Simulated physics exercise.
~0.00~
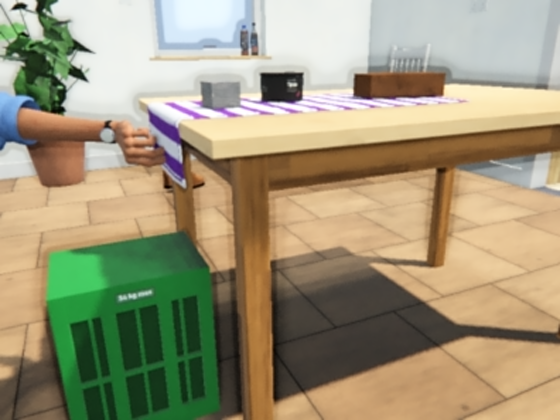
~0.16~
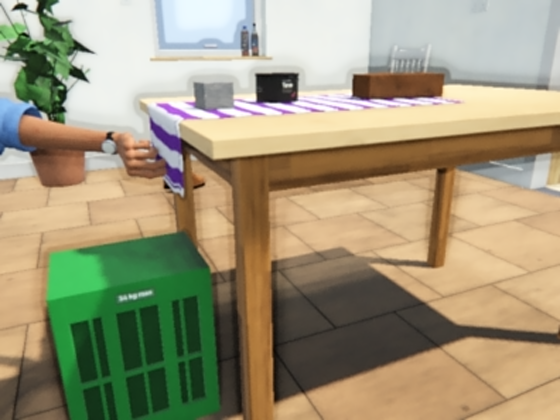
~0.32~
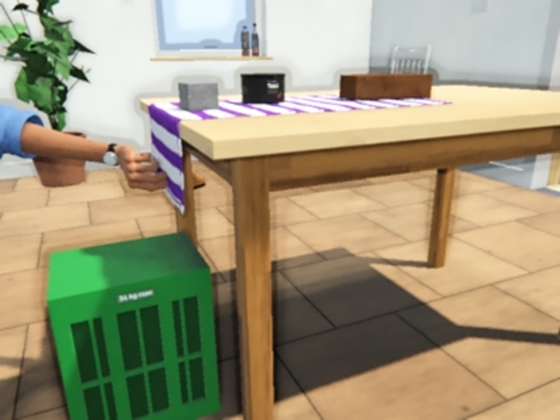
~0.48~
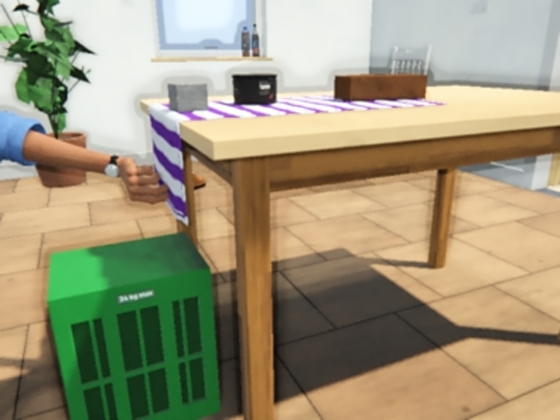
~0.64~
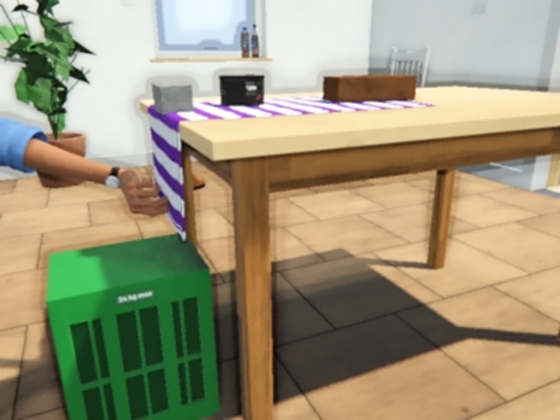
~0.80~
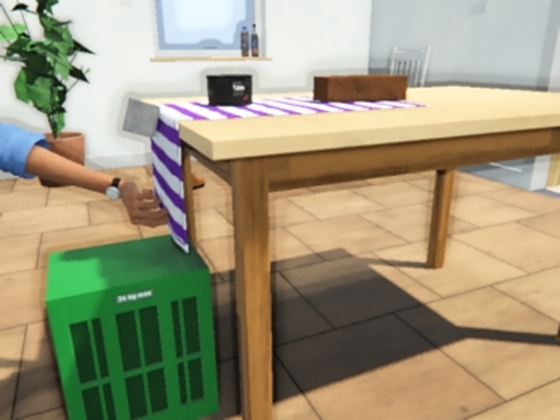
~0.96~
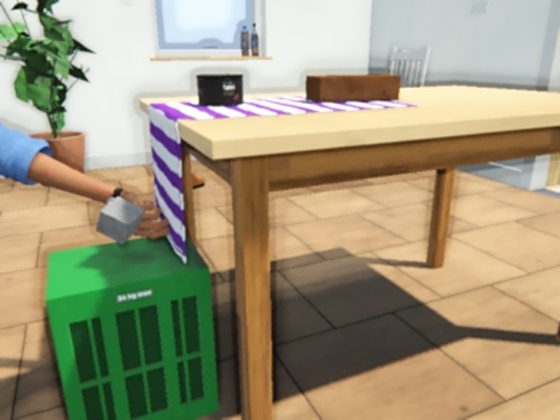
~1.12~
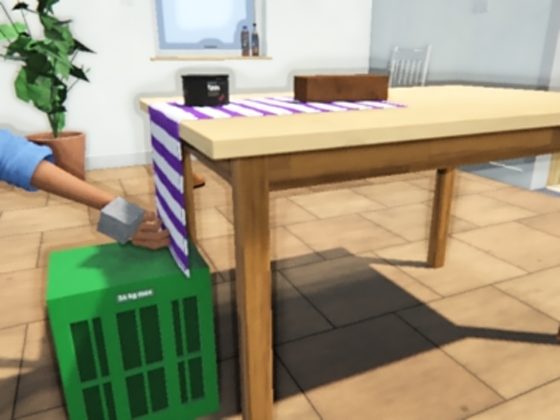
A hand pulls a striped purple towel down, and a grey block tips off the table.
